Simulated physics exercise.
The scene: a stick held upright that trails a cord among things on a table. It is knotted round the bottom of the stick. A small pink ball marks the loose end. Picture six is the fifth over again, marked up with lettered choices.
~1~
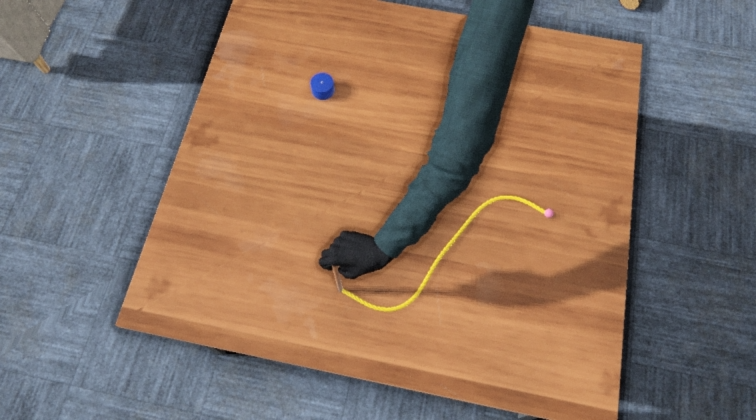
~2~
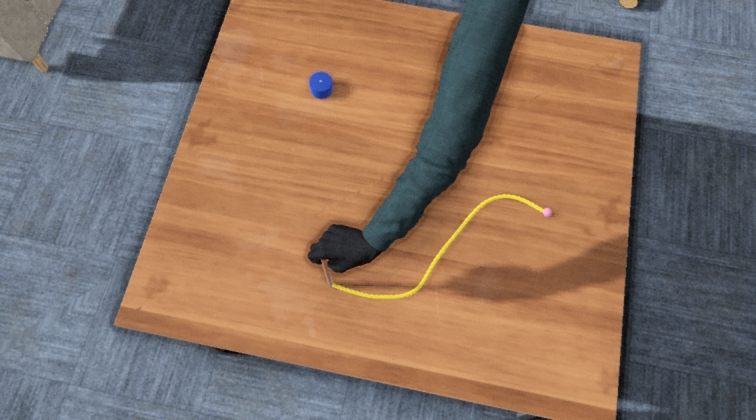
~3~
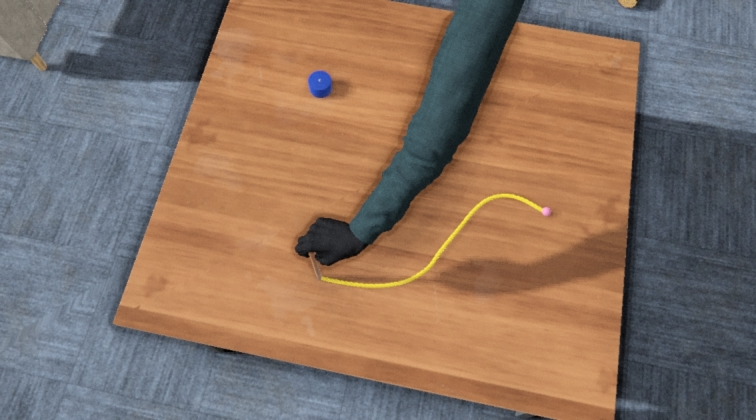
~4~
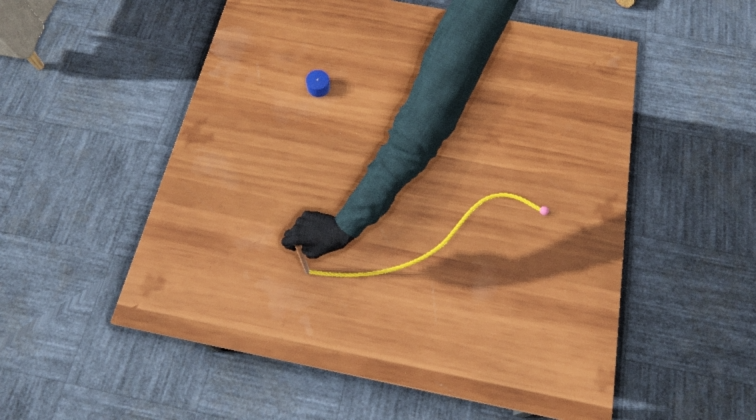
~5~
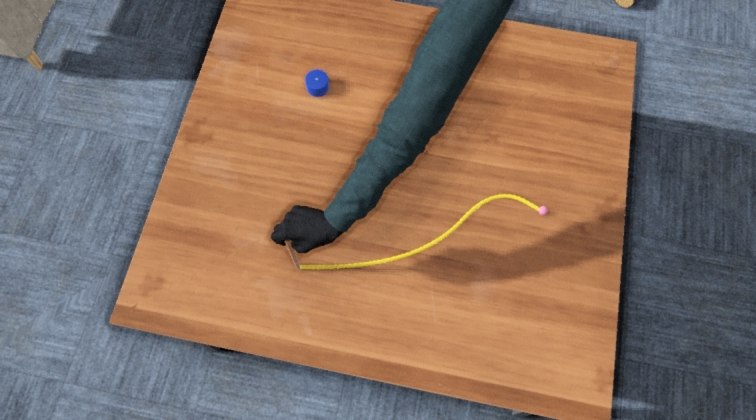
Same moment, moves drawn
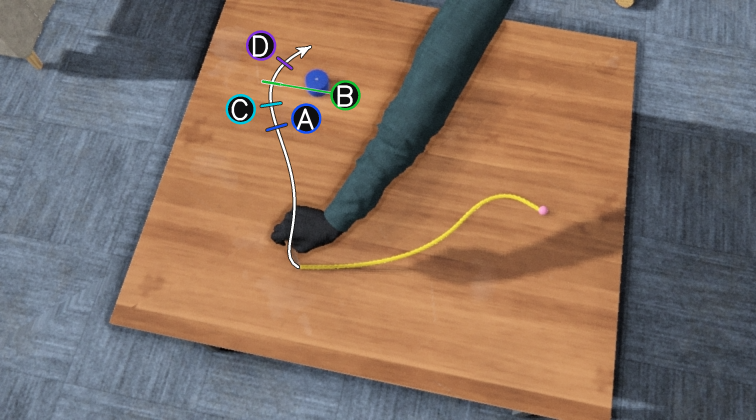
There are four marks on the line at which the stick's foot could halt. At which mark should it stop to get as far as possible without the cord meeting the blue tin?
Stop at D.
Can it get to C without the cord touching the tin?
Yes.
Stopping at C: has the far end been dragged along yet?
By then, yes.
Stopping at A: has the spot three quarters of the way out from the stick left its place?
By then, yes.
On the marked copy, A at (277, 127); B at (272, 83); C at (271, 105); D at (285, 63); the route from (298, 267) via (282, 144) to (310, 47).
Taking D. A third of the way, foot of the stick (294, 190), middle of the cord (417, 233), free end (540, 209).
Two thirds of the way, foot of the stick (274, 119), middle of the cord (378, 187), free end (506, 207).
When it is over, foot of the stick (285, 64), middle of the cord (352, 154), free end (468, 204); nothing has been touched.
As for the rest, A is safe but short; B is safe but short; C is safe but short.
